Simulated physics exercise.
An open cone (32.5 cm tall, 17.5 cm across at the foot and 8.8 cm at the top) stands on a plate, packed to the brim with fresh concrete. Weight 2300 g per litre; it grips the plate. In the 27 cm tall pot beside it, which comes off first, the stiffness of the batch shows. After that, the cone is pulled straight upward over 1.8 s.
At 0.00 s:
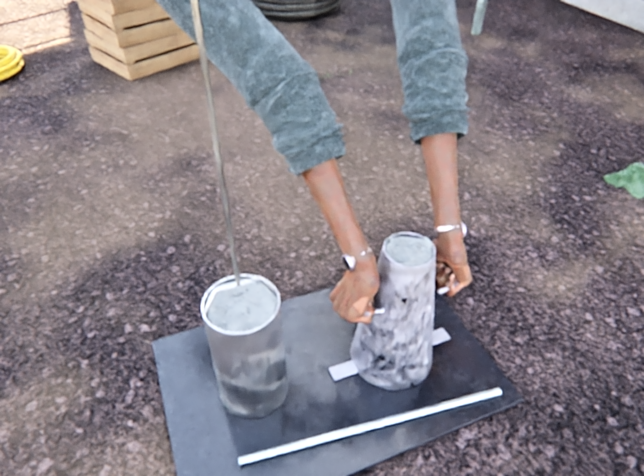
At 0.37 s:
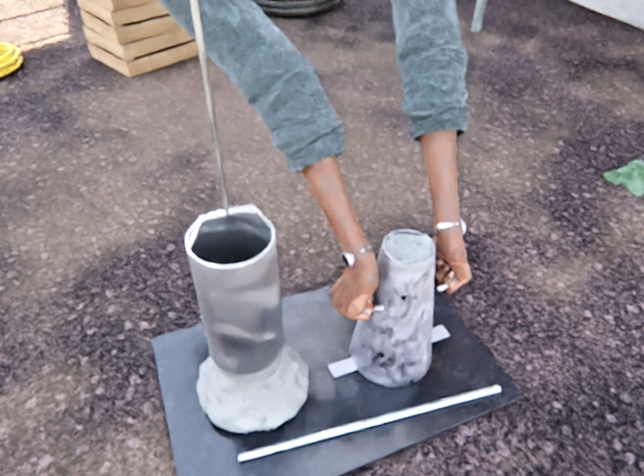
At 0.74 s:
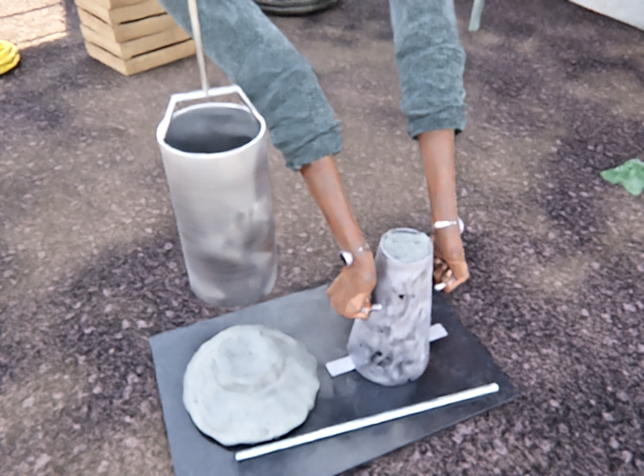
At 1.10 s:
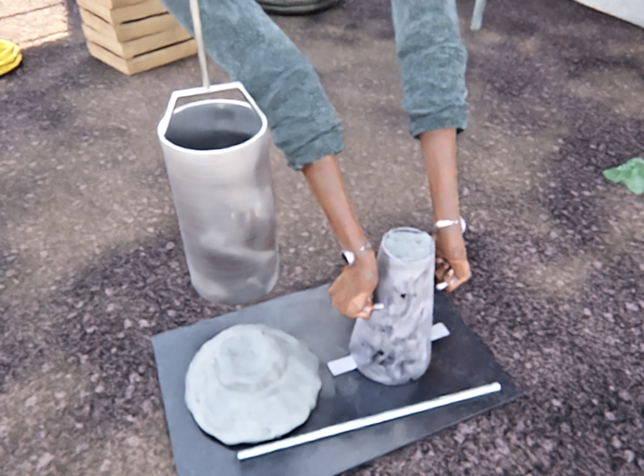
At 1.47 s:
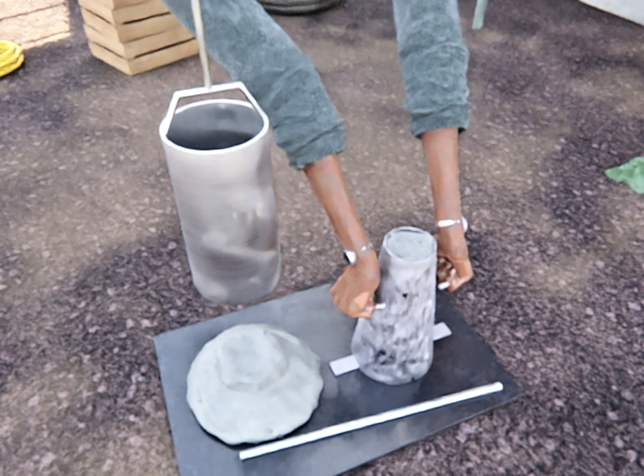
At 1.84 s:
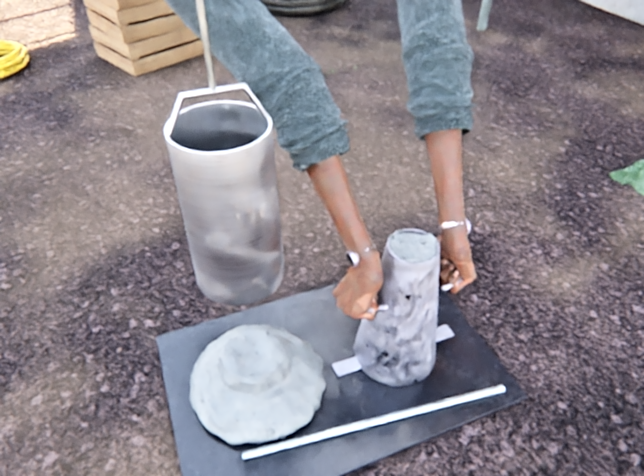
A grey cylindrical pot on the left rises from a dark plate, leaving its wet grey mix to slump into a low, wide mound, then hangs above and behind it. Seen from above on dark, gritty ground, two hands below blue-grey sleeves stay at a mottled grey cone on the right, near a pale rod and wooden crate. The cone stays put, and the view barely shifts.
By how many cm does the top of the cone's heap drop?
By about 16 cm.
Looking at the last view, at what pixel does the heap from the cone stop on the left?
Near (333, 346).
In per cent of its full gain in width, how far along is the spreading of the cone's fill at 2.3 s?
About 70 %.
By 2.3 s, the cone is up 8.0 cm; the fresh concrete has come down 11 cm to 21 cm and is 24 cm wide.
By 2.7 s, the cone is up 19 cm; the fresh concrete has come down 17 cm to 16 cm and is 28 cm wide.
By 3.2 s, the cone is up 33 cm; the fresh concrete has come down 17 cm to 16 cm and is 28 cm wide.
By 3.7 s, the cone is clear; the fresh concrete has come down 17 cm to 16 cm and is 28 cm wide.
By 4.4 s, at rest, the cone is clear; the fresh concrete has come down 17 cm to 16 cm and is 28 cm wide.
